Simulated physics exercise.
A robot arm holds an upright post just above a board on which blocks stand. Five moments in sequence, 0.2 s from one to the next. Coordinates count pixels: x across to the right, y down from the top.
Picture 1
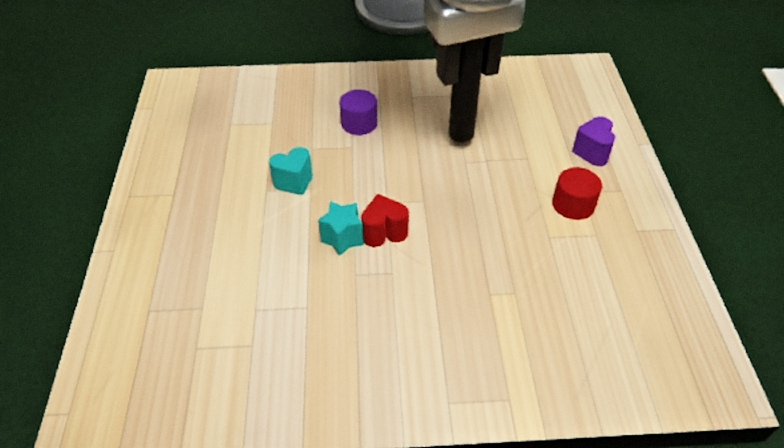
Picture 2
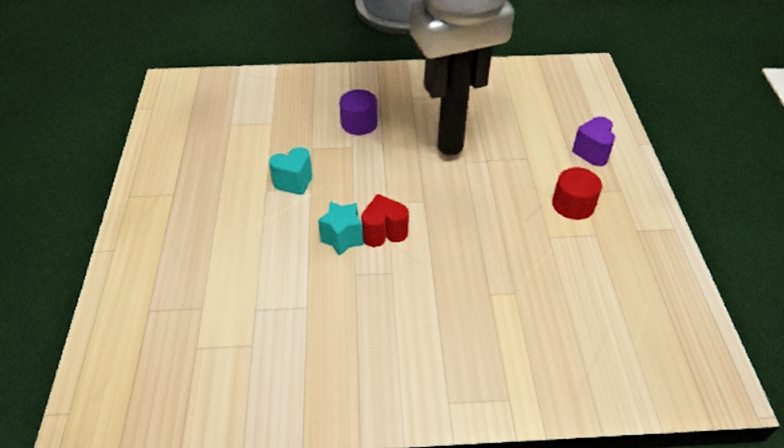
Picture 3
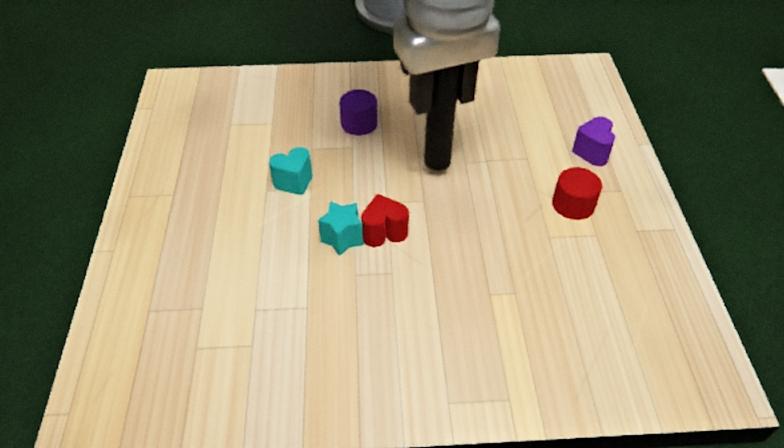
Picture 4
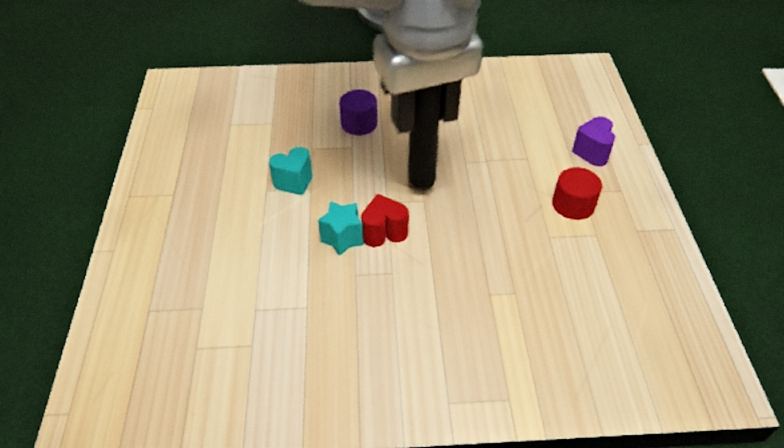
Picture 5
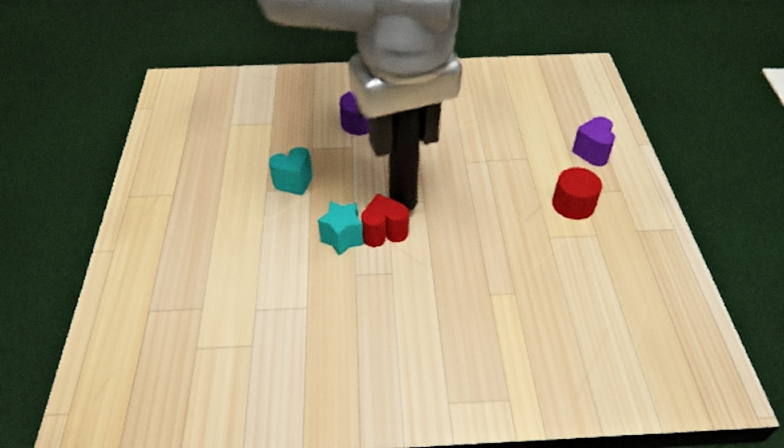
The clip shows a robot arm moving its dark upright post leftward and toward the viewer over a wooden board, from open space to beside a red heart-shaped block next to a turquoise star, while the blocks remain still.
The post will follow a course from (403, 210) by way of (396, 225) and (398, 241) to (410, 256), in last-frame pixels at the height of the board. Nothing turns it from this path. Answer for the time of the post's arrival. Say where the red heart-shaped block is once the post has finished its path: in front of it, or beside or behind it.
Looking at the end of the path, the red heart-shaped block has slipped free of the post.
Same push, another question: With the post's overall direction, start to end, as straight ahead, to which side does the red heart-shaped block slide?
It shifts to the right.
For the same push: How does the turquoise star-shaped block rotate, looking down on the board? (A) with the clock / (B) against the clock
I choose A.
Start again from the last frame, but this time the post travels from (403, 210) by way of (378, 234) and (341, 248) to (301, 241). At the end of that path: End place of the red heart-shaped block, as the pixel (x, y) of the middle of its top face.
I'd say the red heart-shaped block ends with its top centre at (349, 252).
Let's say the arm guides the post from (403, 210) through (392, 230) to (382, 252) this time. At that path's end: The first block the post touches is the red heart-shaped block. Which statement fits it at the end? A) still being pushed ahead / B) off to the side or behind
My pick is A.
What follows on the original path. Halfway along, post (395, 228); turquoise star-shaped block (335, 220), turned 40° clockwise; red heart-shaped block (372, 230), turned 20° clockwise.
At the end, post (410, 250); turquoise star-shaped block (335, 220), turned 40° clockwise; red heart-shaped block (371, 236), turned 35° clockwise.
